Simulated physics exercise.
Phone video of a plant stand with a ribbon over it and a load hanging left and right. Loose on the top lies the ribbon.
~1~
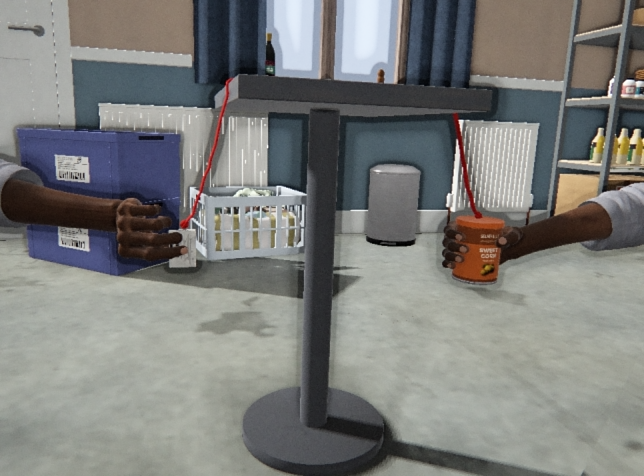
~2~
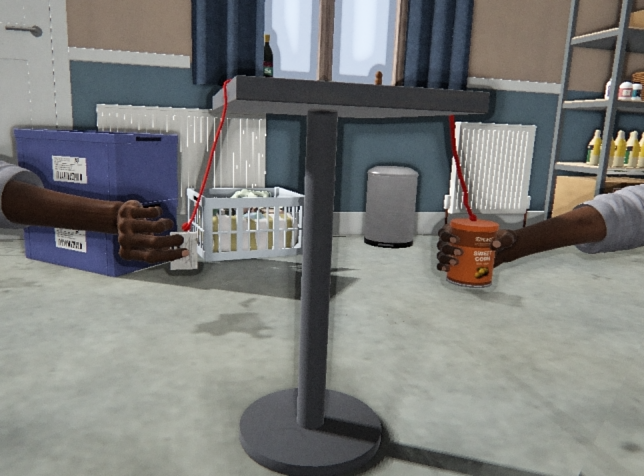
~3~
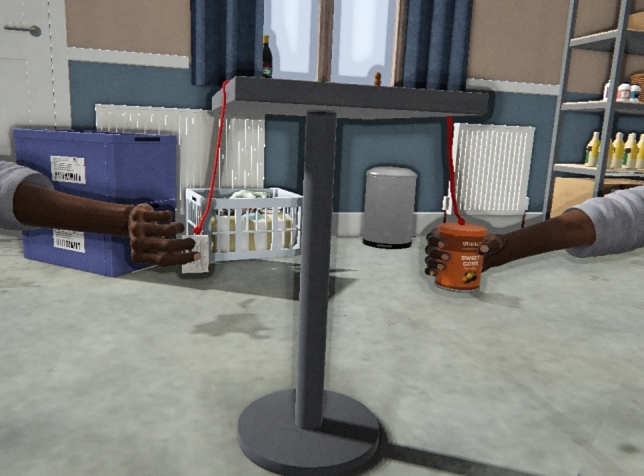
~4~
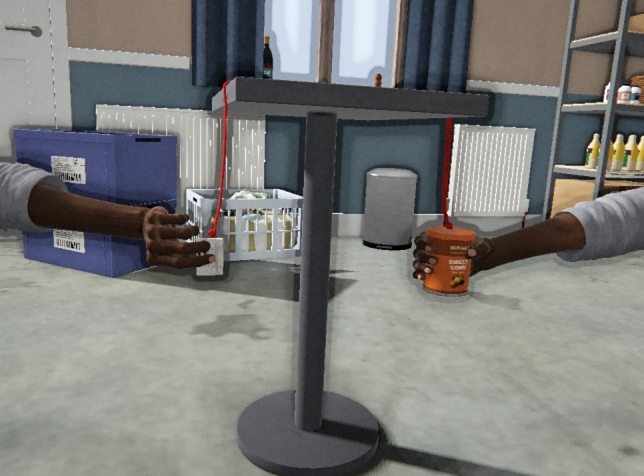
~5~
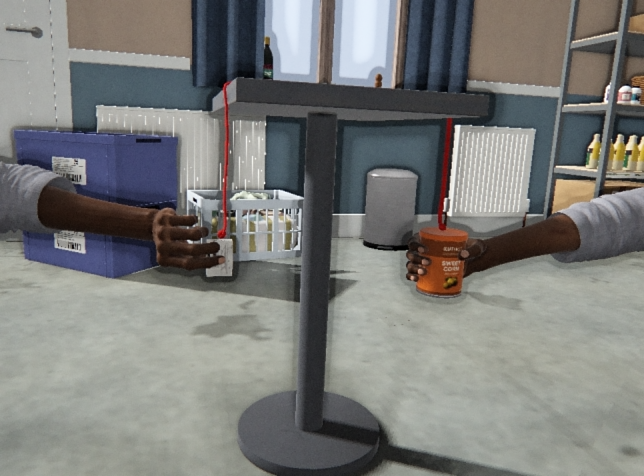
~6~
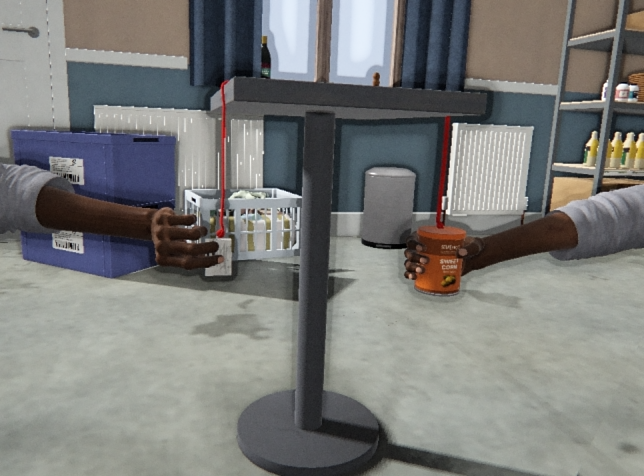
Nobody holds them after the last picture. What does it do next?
It travels to the right.
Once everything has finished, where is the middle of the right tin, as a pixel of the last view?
Its middle sits at (410, 435).
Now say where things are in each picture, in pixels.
The first picture shows left matchbox (183, 248); right tin (477, 249); ribbon over the top (345, 87).
The second picture shows left matchbox (184, 250); right tin (472, 252).
The third picture shows left matchbox (195, 254); right tin (460, 257).
The fourth picture shows left matchbox (210, 257); right tin (448, 261).
The fifth picture shows left matchbox (219, 258); right tin (441, 262).
The sixth picture shows left matchbox (219, 257); right tin (439, 260); ribbon over the top (340, 89).
Then, 0.30 s after the last picture, left matchbox higher near (202, 90); right tin lower near (428, 378).
Then, 0.58 s after the last picture, left matchbox lower; right tin down on the floor near (409, 436).
Then, 0.86 s after the last picture, left matchbox down on the floor near (528, 409); right tin down on the floor near (408, 434).
At rest, left matchbox down on the floor near (420, 399); right tin down on the floor near (410, 435). The ribbon is pulled to the right.
